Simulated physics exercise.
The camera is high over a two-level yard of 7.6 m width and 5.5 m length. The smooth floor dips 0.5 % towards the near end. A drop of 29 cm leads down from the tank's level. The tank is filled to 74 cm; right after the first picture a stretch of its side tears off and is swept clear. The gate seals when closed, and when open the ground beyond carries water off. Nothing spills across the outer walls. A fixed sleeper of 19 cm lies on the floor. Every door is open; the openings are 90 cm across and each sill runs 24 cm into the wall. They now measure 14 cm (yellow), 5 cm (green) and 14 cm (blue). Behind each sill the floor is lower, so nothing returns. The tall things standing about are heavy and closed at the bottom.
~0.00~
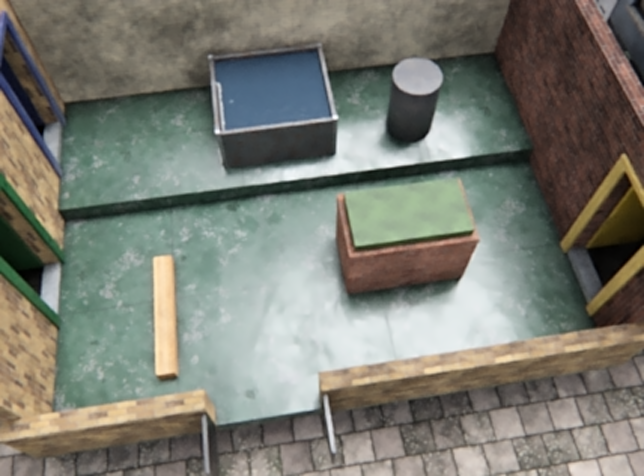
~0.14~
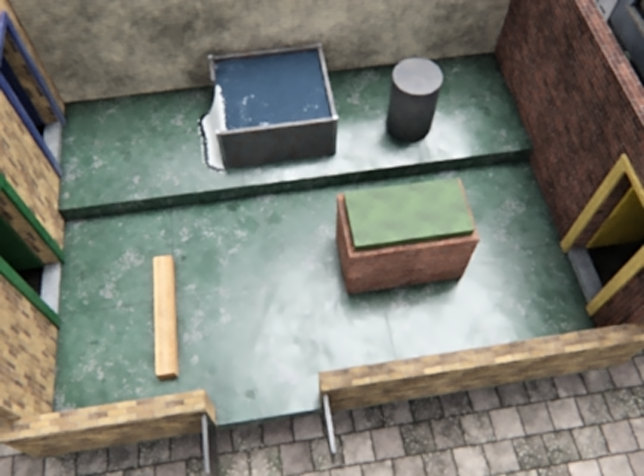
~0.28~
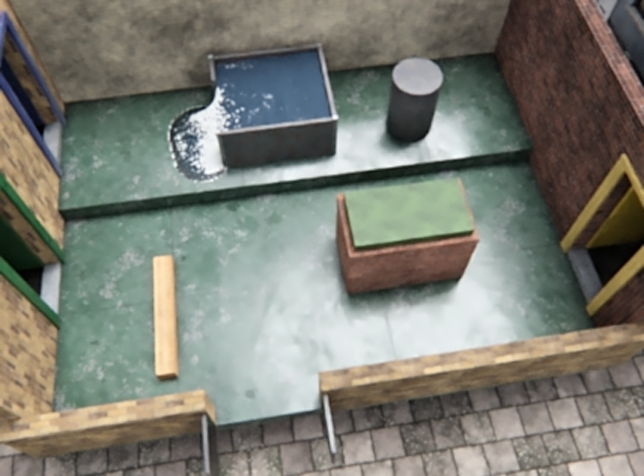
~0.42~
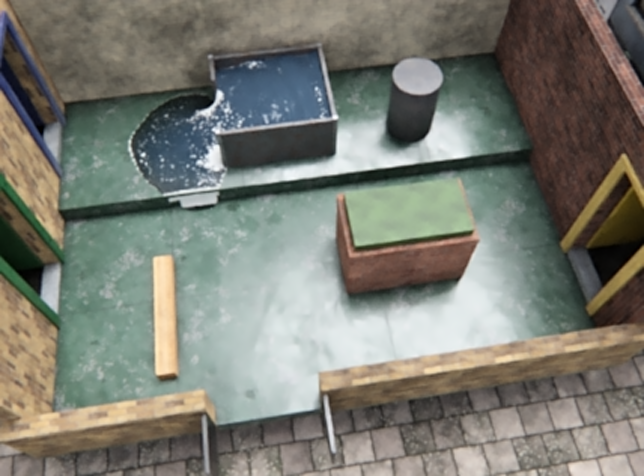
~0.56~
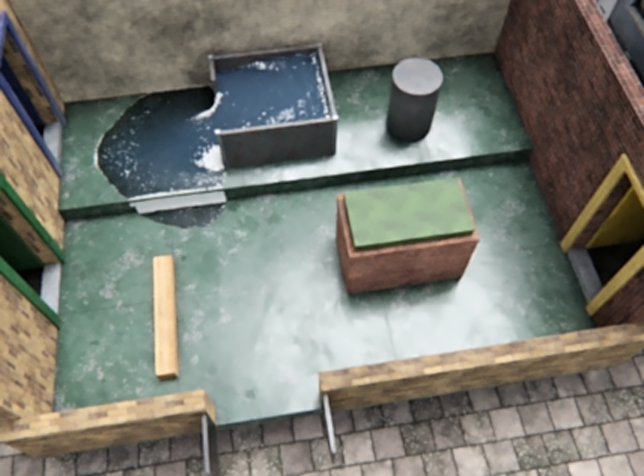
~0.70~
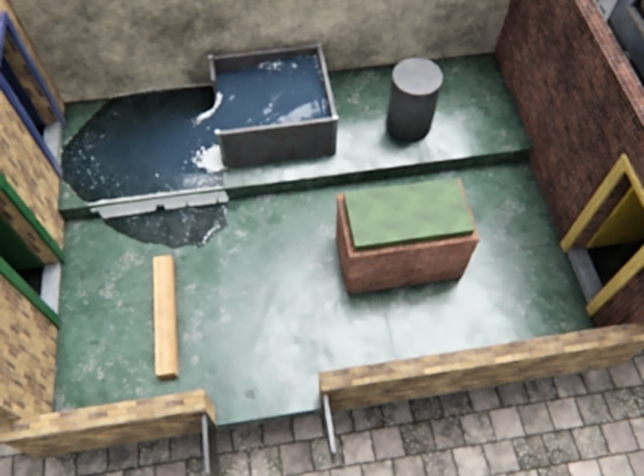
In this clip, water pours from the left side of a rectangular tank in a walled yard, spreads leftward across the green upper level, then runs over the step onto the lower floor, above a wooden beam.
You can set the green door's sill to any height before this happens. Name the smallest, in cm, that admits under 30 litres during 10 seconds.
It would have to be roughly 11 cm high.
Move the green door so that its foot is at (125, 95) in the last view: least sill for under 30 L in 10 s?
Roughly 11.0 cm.
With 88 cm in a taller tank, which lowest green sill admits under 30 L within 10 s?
Some 13.5 cm.
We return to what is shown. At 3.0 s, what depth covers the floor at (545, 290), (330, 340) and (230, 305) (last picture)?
Roughly 0, 0 and 0 cm, in turn.
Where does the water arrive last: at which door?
Last comes the yellow one.
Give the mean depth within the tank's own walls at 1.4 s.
About 41 cm.
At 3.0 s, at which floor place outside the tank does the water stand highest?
Around (52, 432).
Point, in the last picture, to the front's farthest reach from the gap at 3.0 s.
Near (52, 432).
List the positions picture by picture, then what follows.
In the first picture, the tank at (271, 91) is whole and still, 74 cm deep; the green door at (31, 258) is dry.
In the second picture, the front is at (202, 125), 0.4 m from the gap at (222, 127); 0.3 m2 of floor is wet, 75 cm left at the back.
In the third picture, water pours out at (223, 130) and has run 0.8 m, to (174, 140); about 12 cm deep outside, 74 cm at the back.
In the fourth picture, the front is at (137, 156), 1.4 m from the gap at (223, 130); 2.2 m2 of floor is wet, 70 cm left at the back.
In the fifth picture, the gap is at (223, 131), the front 2.0 m out at (103, 163); the back of the tank holds 63 cm.
In the sixth picture, water pours out at (223, 131) and has run 2.6 m, to (61, 168); about 5 cm deep outside, 64 cm at the back; the green door at (31, 258), 3.4 m from the gap, is still 1.3 m from the nearest water.
After 1.4 s water covers 20 % of the floor, deepest (36 cm) near (219, 146); 9 cm at the green door, 0 litres in over its 5 cm sill.
After 3.0 s water covers 30 % of the floor, deepest (28 cm) near (52, 432); 11 cm at the green door, 47 litres in over its 5 cm sill.
After 10.0 s water covers 75 % of the floor, deepest (12 cm) near (100, 227); 11 cm at the green door, 142 litres in over its 5 cm sill.
At the green door as built, the water arrived by 1.3 s and peaked near 16 cm at 1.8 s.
Run again over the same 10 s with other heights there, 50 litres in over 9.5 cm, 16 litres over 13 cm. The limit of 30 litres is kept from about 11 cm up.
